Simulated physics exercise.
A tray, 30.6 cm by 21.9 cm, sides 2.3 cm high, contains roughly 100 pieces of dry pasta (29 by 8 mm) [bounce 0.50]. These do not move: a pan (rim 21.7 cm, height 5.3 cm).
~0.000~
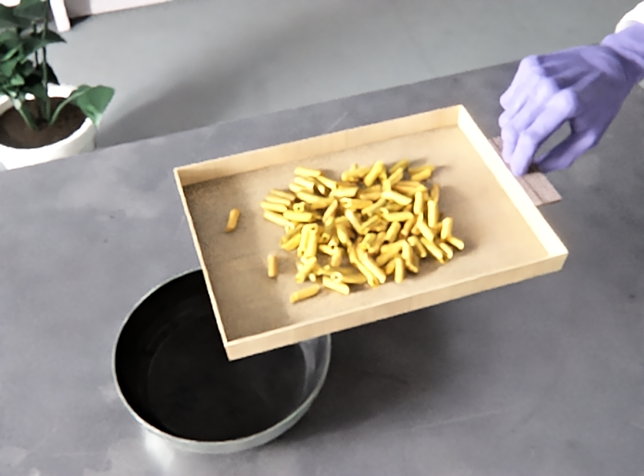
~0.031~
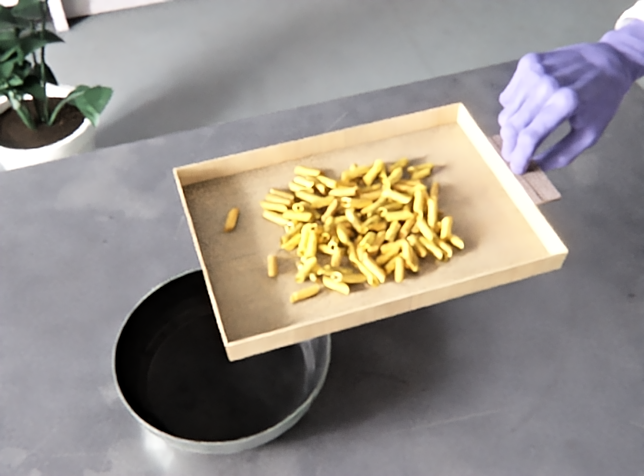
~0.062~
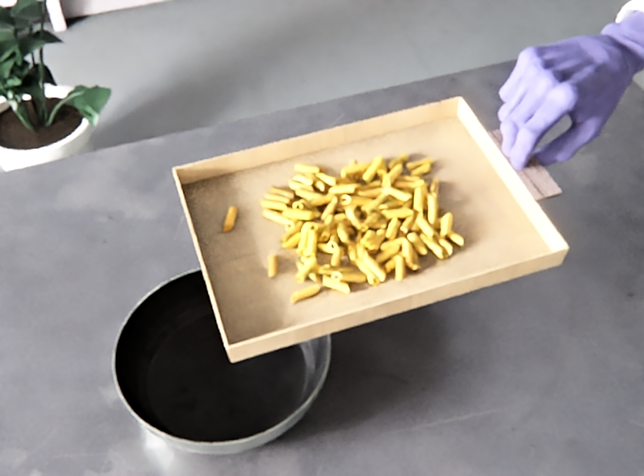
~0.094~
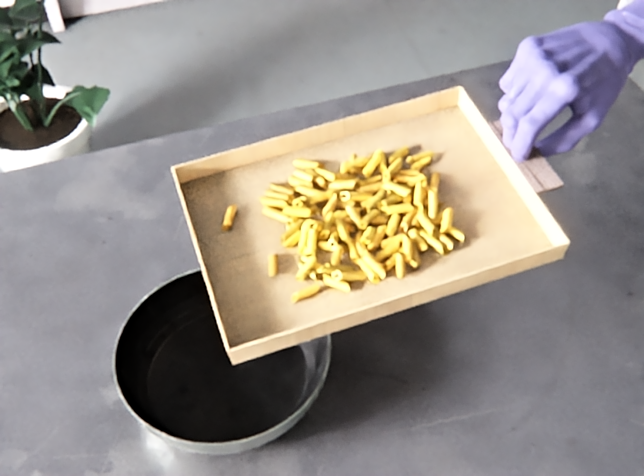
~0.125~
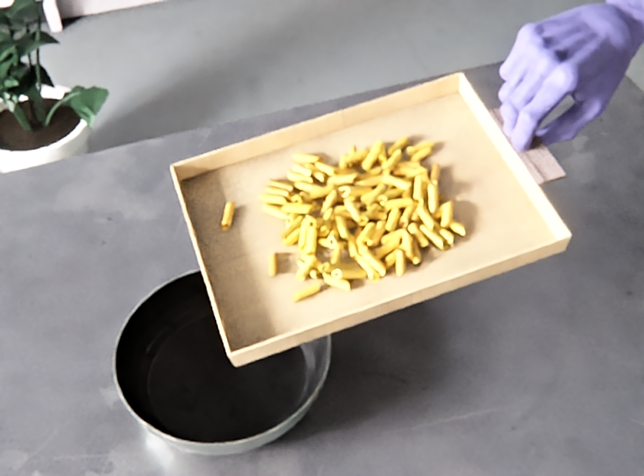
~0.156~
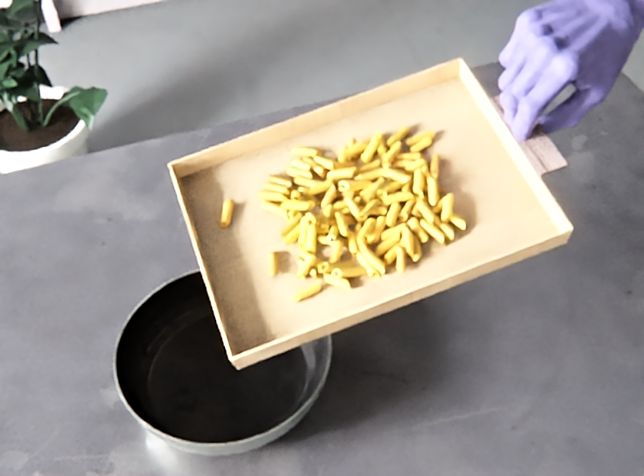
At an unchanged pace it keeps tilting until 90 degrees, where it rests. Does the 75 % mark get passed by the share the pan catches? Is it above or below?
It comes out above.
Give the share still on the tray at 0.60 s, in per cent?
I'd guess close to 85 in a hundred are still on the tray.
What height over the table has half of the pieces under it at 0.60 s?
16 cm or thereabouts.
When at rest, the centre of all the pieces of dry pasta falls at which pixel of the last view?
Resting centre: Approx. (245, 404) px.
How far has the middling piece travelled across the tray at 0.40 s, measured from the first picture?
Distance on tray: Approx. 3 cm.
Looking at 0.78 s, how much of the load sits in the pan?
Some 50 per cent.
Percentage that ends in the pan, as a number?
95 % or so.
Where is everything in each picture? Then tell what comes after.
The first picture shows tray at (404, 298); tilt 0 degrees; leading edge at (198, 248); middle of the load at (358, 226); pan at (222, 345).
The second picture shows tray at (404, 298); tilt 1 degrees; leading edge at (198, 249); middle of the load at (358, 225).
The third picture shows tray at (405, 297); tilt 2 degrees; leading edge at (198, 249); middle of the load at (358, 223).
The fourth picture shows tray at (405, 296); tilt 5 degrees; low side front left; leading edge at (198, 251); middle of the load at (358, 220).
The fifth picture shows tray at (405, 295); tilt 8 degrees; low side front left; leading edge at (197, 252); middle of the load at (357, 216).
The sixth picture shows tray at (405, 294); tilt 12 degrees; low side front left; leading edge at (198, 254); middle of the load at (374, 192); pan at (223, 347). It turns about 130 degrees a second.
After 0.40 s, tilt 44 degrees; tray 100 %; middle of all pieces on or above the table near (333, 213).
After 0.60 s, tilt 70 degrees; tray 85 %, in the air 10 %; middle of all pieces on or above the table near (281, 311).
Then, at 0.78 s, tilt 89 degrees; pan 50 %, tray 30 %, outside 5 %, in the air 10 %; middle of all pieces on or above the table near (252, 378).
Then, at 0.96 s, tilt 90 degrees; pan 80 %, tray 15 %, outside 5 %; middle of all pieces on or above the table near (243, 397).
At rest (2.3 s), pan 95 %, outside 5 %.
